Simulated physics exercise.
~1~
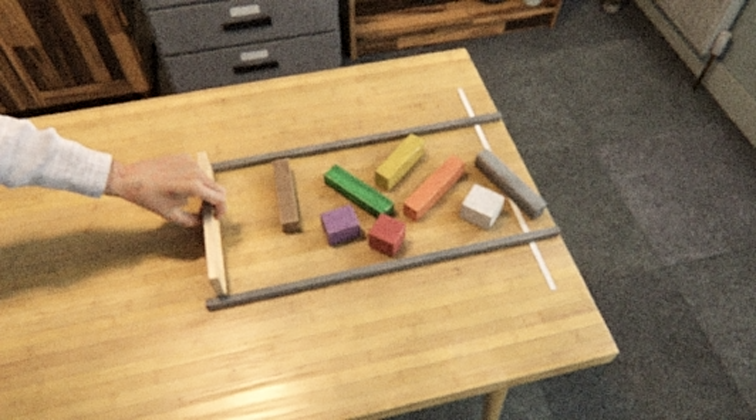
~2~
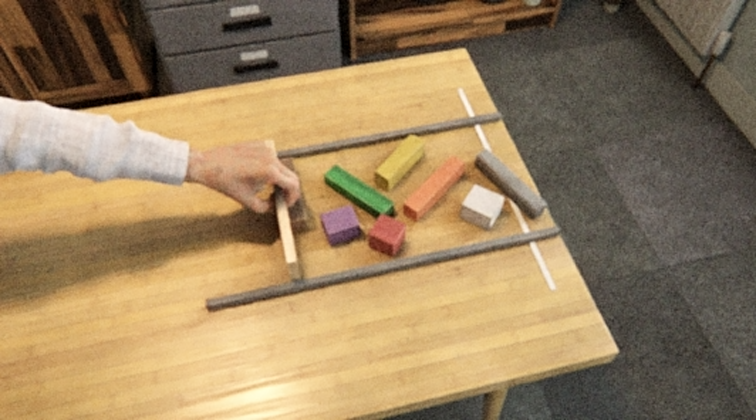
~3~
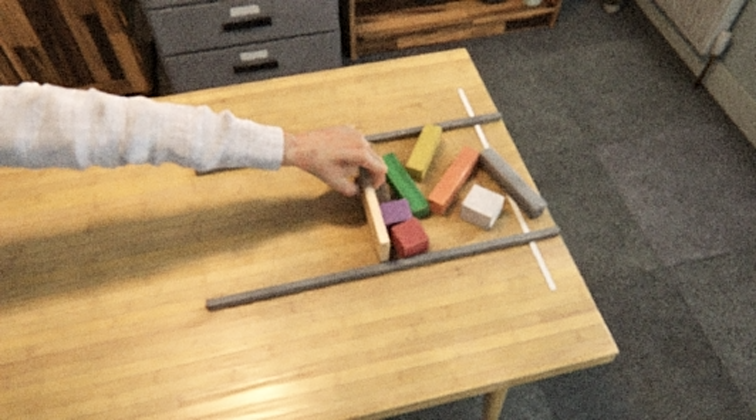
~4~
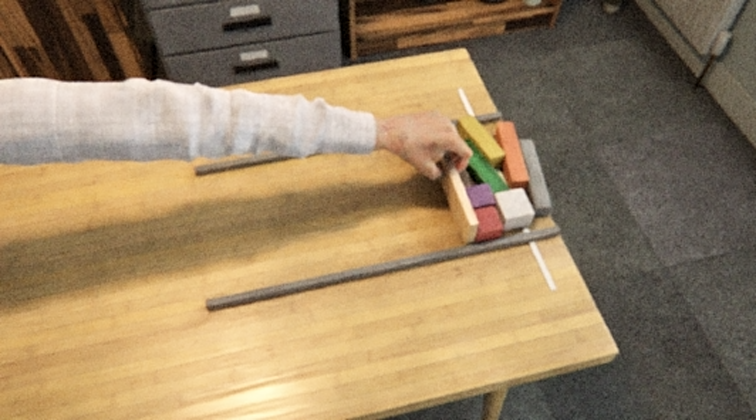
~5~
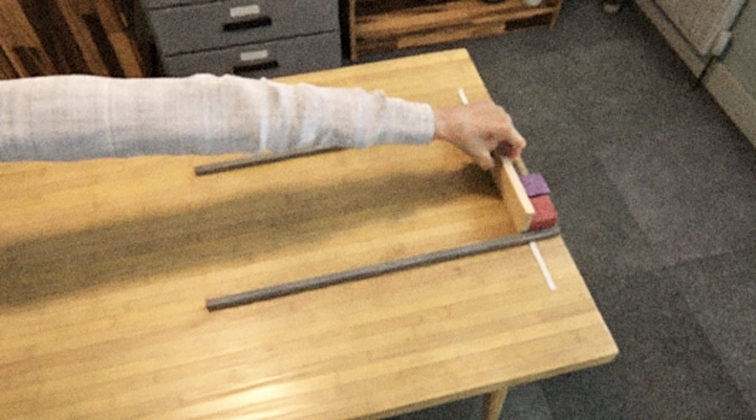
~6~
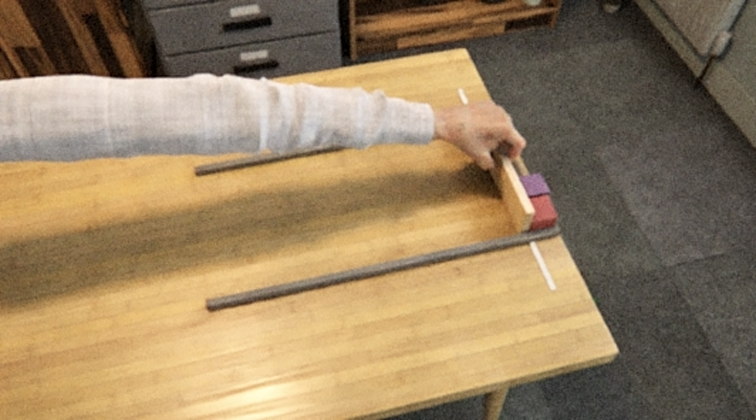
At the start, a hand holds an upright wooden board at the left of two grey rails on a table, with coloured blocks and bars scattered between them. The hand pushes the board right, and it meets the brown bar first. It then gathers the purple and red blocks and the green stick, while the yellow bar shifts too. Soon the pieces are packed together at the table's right edge. The board stops near the white tape, and the green, yellow, orange, white and grey pieces have gone over the edge, while the purple and red blocks remain beside the board.
